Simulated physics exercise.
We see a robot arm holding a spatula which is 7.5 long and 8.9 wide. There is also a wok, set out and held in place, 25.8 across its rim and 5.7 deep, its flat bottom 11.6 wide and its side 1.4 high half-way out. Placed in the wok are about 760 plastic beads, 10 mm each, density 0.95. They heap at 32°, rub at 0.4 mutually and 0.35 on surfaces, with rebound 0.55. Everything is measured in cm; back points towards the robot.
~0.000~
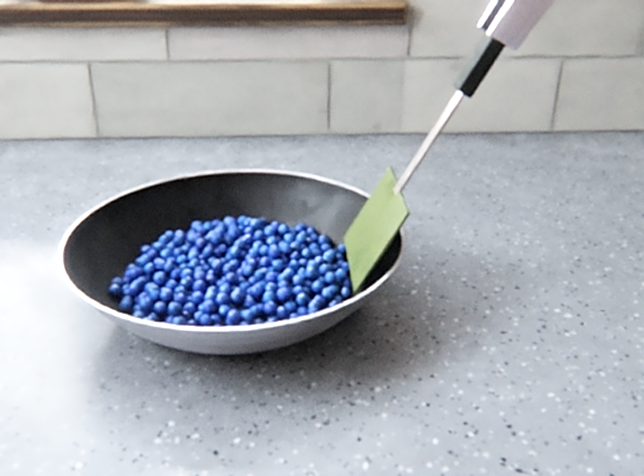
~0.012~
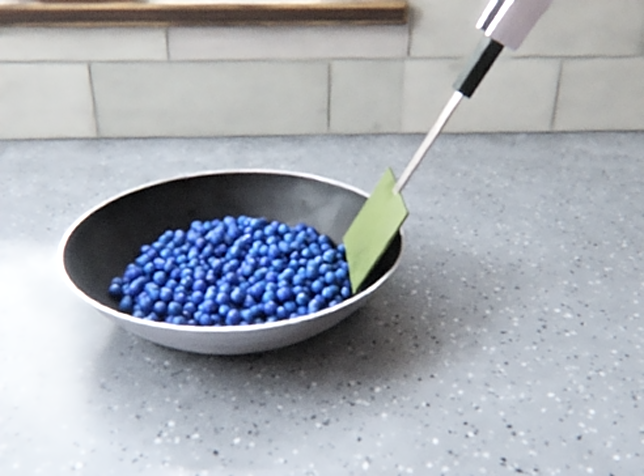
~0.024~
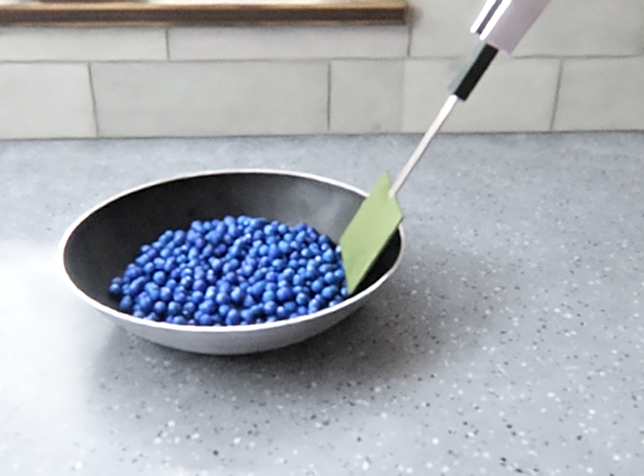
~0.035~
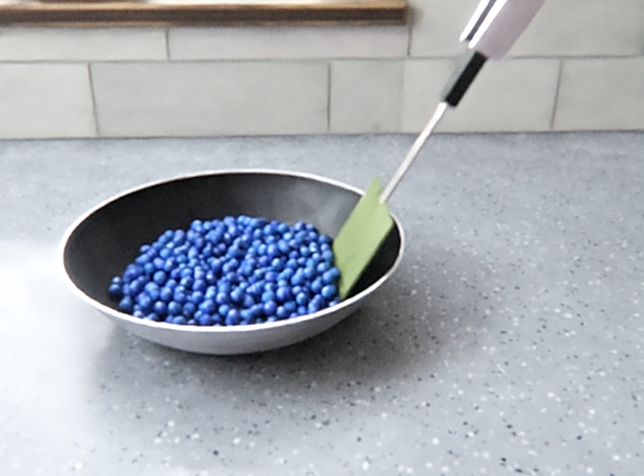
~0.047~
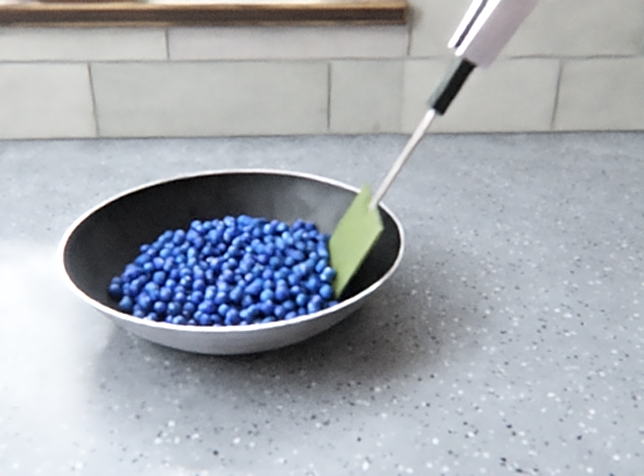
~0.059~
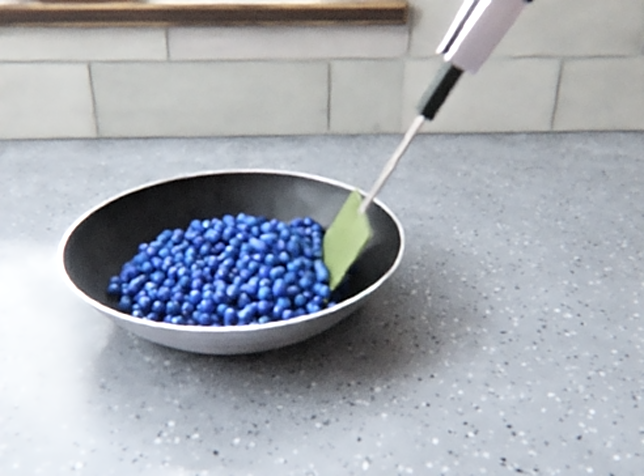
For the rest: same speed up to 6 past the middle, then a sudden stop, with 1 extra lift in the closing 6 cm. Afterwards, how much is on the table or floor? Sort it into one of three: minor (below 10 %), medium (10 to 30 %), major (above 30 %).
Minor, below 10 %.
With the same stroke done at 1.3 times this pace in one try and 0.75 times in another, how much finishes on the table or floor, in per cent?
Estimates, in order: 10 % and 0 %.
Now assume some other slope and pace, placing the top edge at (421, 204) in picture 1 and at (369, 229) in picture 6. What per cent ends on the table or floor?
Off the vessel, on the table or floor: Some 10 percent.
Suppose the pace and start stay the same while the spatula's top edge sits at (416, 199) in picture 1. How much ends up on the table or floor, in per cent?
Around 5 percent ends up on the table or floor.
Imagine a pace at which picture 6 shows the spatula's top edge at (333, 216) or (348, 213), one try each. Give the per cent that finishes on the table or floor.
25 % and 15 %.
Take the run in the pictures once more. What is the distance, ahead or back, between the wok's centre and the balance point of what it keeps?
What stays is shifted forward by around 4.5 cm.
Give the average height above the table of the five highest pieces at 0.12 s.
Height: Some 6 cm.
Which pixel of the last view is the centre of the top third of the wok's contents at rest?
(126, 251).
After 0.12 s, sloping 61°, highest piece 7 above the table; 762 in the wok.
After 0.19 s, sloping 61°, highest piece 6 above the table; 762 in the wok.
After 0.42 s, sloping 61°, highest piece 7 above the table; 739 in the wok, 16 on the table or floor, 7 on the blade or in flight.
After 1.47 s, sloping 61°, highest piece 7 above the table; 738 in the wok, 24 on the table or floor.
In the end, 738 in the wok, 24 on the table or floor. That is 3 % on the table or floor.
